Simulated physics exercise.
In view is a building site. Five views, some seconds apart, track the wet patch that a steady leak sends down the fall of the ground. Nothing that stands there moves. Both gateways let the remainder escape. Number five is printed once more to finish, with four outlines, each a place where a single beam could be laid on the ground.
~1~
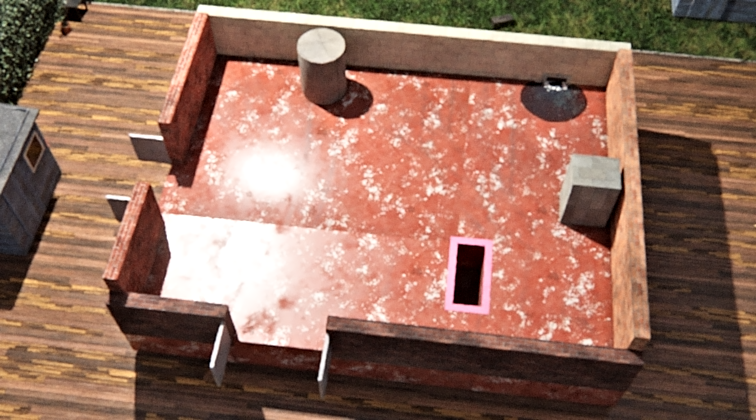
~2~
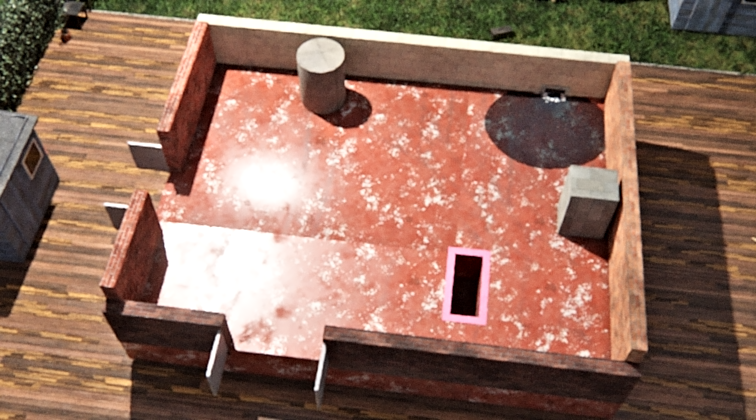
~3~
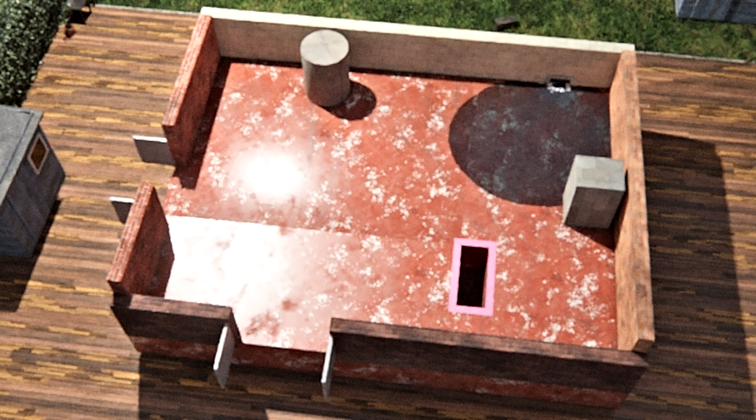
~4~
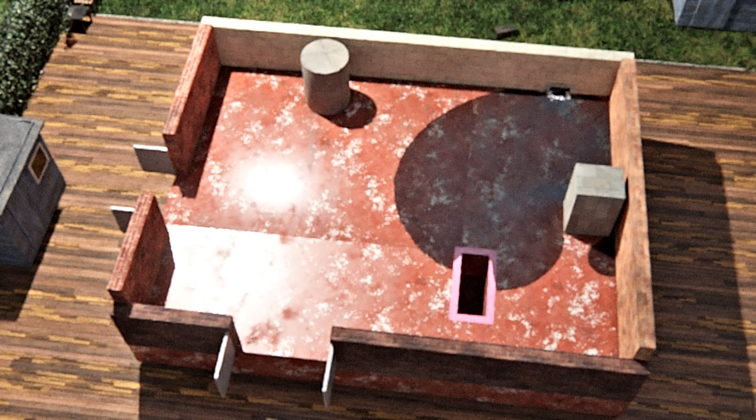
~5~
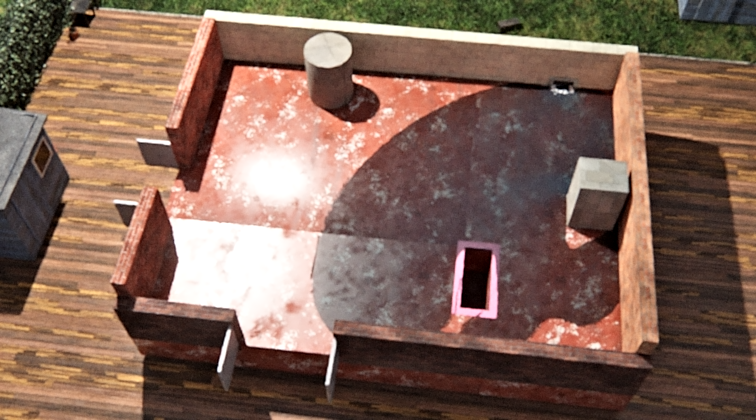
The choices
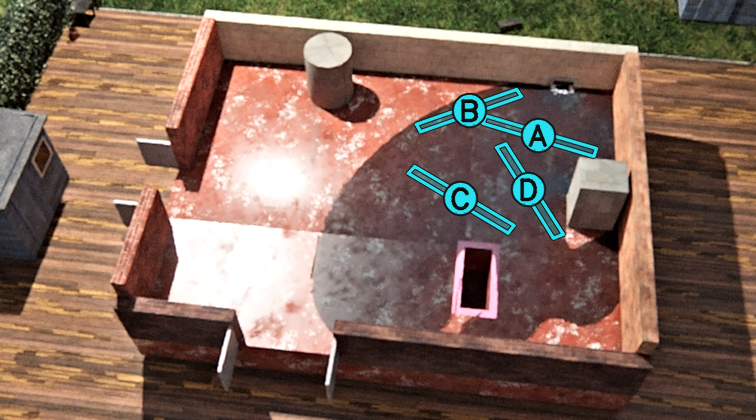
The footage shows a walled, red-floored building site from above as dark water spreads from an outlet near the upper right corner, widening across the floor, reaching the pink-edged drain pit and then extending past it toward the lower wall.
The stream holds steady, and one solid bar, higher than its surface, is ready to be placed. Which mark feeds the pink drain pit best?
B.
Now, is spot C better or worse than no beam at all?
It is worse.
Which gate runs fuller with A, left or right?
The right gate.
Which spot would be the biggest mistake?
D it is.
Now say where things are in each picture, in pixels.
Outfall at (557, 79); pink drain pit at (469, 274); open gate at (283, 333); open gate at (175, 193); water covers 2 % of the ground and shows as far out as (551, 116); pink drain pit still dry.
Water covers 7 % of the ground and shows as far out as (504, 150); pink drain pit still dry.
Water covers 16 % of the ground and shows as far out as (516, 199); pink drain pit still dry.
Water covers 27 % of the ground and shows as far out as (507, 284); pink drain pit taking water.
Water covers 42 % of the ground and shows as far out as (321, 300); pink drain pit taking water.
On the marked copy, A from (484, 119) to (595, 152); B from (418, 128) to (519, 93); C from (411, 169) to (511, 229); D from (501, 145) to (558, 236).
For spot A, about 12 % of the stream runs into the pink drain pit, about 85 % out by the gates.
For spot B, about 33 % of the stream runs into the pink drain pit, about 61 % out by the gates.
For spot C, about 14 % of the stream runs into the pink drain pit, about 83 % out by the gates.
For spot D, about 3 % of the stream runs into the pink drain pit, about 91 % out by the gates.
